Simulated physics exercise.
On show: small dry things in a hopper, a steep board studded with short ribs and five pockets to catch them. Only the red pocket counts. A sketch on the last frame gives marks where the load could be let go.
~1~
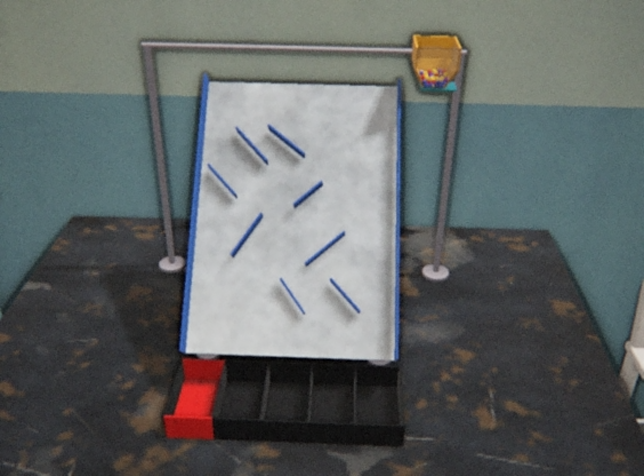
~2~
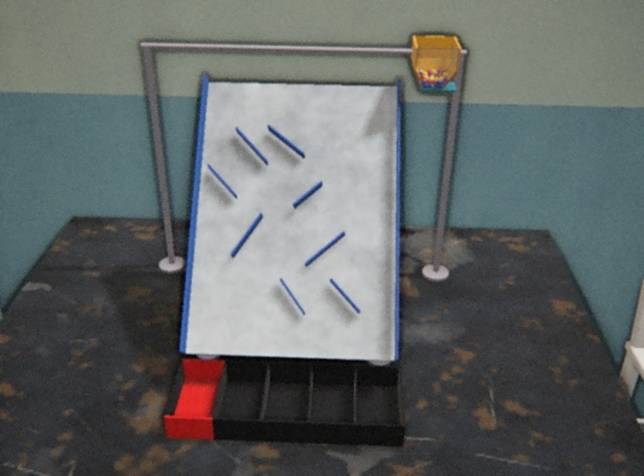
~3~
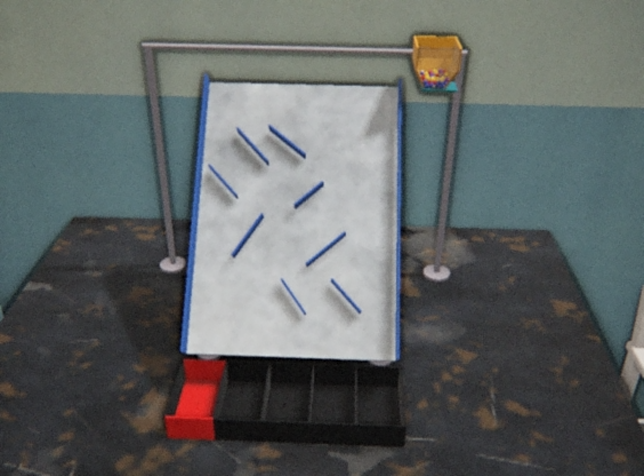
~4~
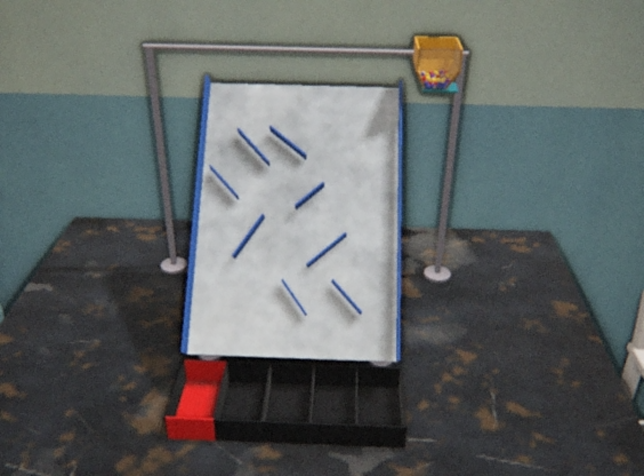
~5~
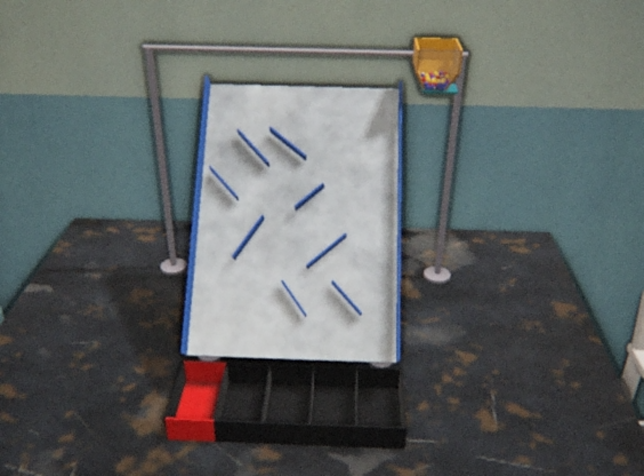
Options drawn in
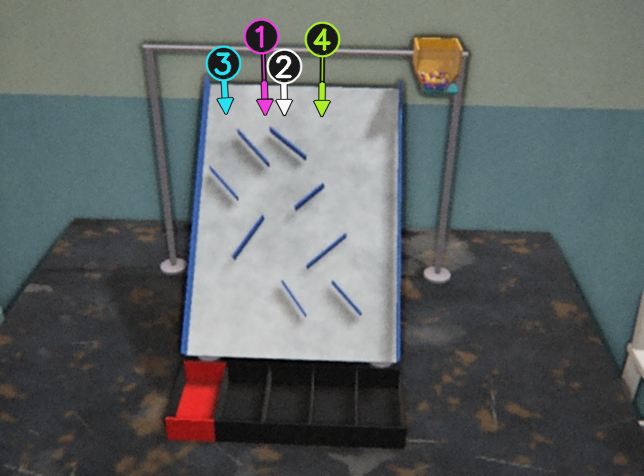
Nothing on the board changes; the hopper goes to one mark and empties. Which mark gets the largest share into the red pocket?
The best mark is 3.
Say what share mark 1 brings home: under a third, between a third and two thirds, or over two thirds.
It is under a third.
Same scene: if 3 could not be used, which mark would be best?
That is mark 4.
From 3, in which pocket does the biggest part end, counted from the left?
It is the first one.
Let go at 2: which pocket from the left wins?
The fifth.
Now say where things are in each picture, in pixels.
The first picture shows hopper at (433, 77), round plastic beads, door shut.
The second picture shows ribs (236, 127) to (267, 160), (268, 125) to (304, 154), (208, 164) to (235, 194).
The third picture shows ribs (294, 205) to (323, 181), (232, 255) to (262, 213), (306, 264) to (346, 232).
The fourth picture shows ribs (282, 279) to (306, 314), (332, 279) to (362, 313).
The fifth picture shows red pocket at (190, 428), number 1 of 5 from the left.
On the marked copy, mark 1 meets the board at (265, 109); mark 2 meets the board at (284, 109); mark 3 meets the board at (225, 108); mark 4 meets the board at (321, 110).
With 1, a small part in the red pocket, most in other pockets, a small part outside the box.
With 2, a small part in the red pocket, most in other pockets, a small part outside the box.
With 3, about two thirds in the red pocket, about a quarter in other pockets, a small part outside the box.
With 4, about a quarter in the red pocket, about half in other pockets, about a quarter outside the box.
